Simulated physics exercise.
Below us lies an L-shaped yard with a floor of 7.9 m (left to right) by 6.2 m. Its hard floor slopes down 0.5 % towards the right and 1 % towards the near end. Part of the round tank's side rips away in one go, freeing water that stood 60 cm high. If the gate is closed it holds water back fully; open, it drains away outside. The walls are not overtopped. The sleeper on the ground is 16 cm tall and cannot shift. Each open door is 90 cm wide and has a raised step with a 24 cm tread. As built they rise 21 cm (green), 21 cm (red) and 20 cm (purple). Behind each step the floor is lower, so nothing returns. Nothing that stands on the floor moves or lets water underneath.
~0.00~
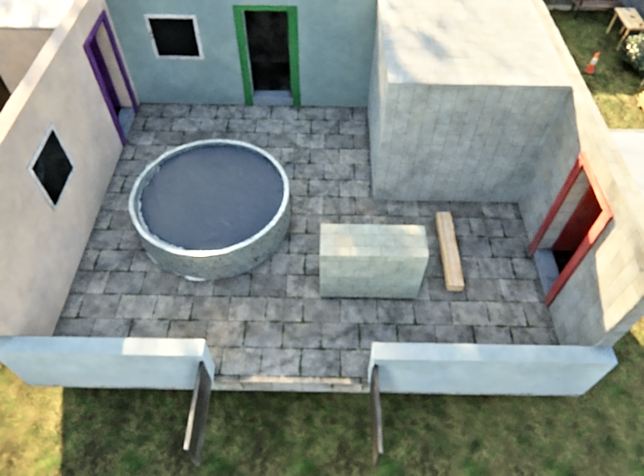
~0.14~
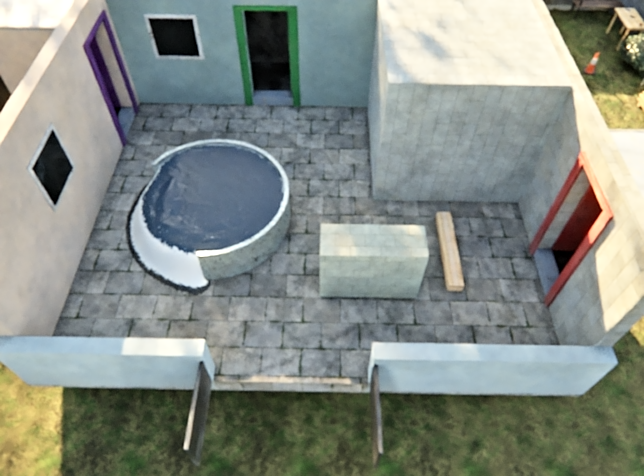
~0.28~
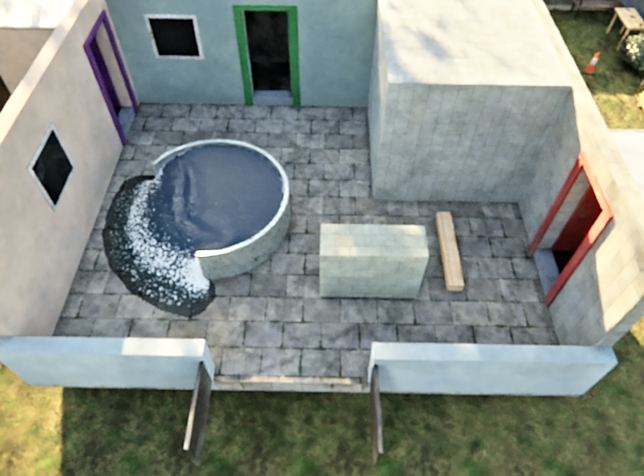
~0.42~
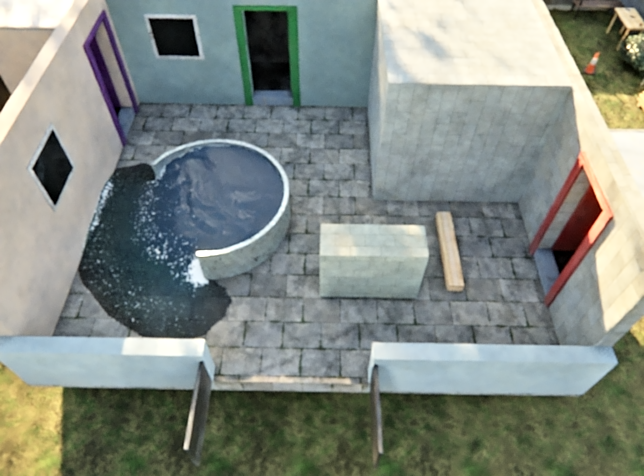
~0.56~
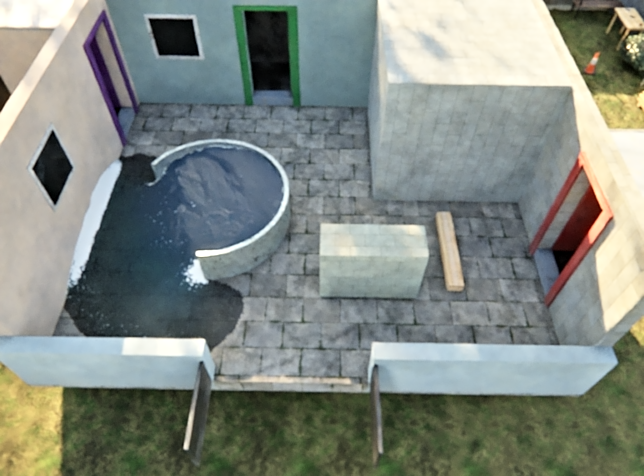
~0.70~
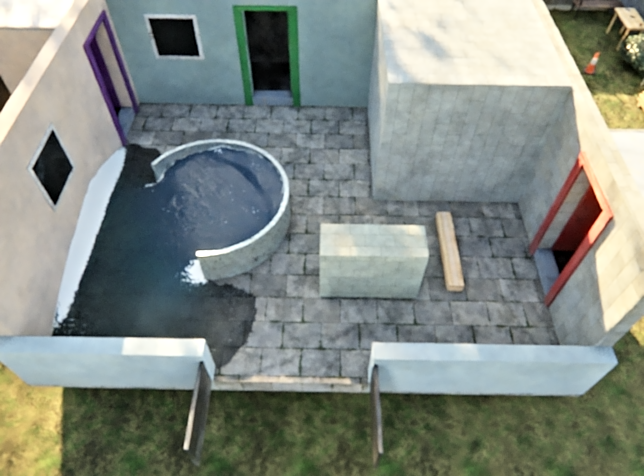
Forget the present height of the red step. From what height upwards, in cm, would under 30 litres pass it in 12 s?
It would have to be roughly 8 cm high.
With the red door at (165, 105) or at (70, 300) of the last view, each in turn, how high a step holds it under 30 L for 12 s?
Roughly 11.5 and 32 cm.
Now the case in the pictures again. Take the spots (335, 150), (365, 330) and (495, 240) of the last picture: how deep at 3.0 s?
In that order: 0, 1 and 0 cm.
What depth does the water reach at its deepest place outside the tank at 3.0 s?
Up to some 37 cm.
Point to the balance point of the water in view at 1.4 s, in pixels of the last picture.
Near (173, 239).
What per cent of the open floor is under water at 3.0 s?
Near 50 per cent is wet.
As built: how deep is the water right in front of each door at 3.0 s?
In cm: Green 3, red 0, purple 5.
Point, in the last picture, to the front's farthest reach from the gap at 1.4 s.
At about (140, 104).
After 1.4 s water covers 25 % of the floor, deepest (57 cm) near (44, 362); it has not reached the red door.
After 3.0 s water covers 50 % of the floor, deepest (37 cm) near (44, 362); it has not reached the red door.
After 12.0 s water covers 95 % of the floor, deepest (15 cm) near (450, 370); 10 cm at the red door, 0 litres in over its 21 cm step.
At the red door as built, the water arrived by 4.4 s and peaked near 15 cm at 9.8 s.
With a step of 7 cm, 44 litres would have come in within the 12 s; with 9 cm, 19 litres. So under 30 litres takes about 8 cm.
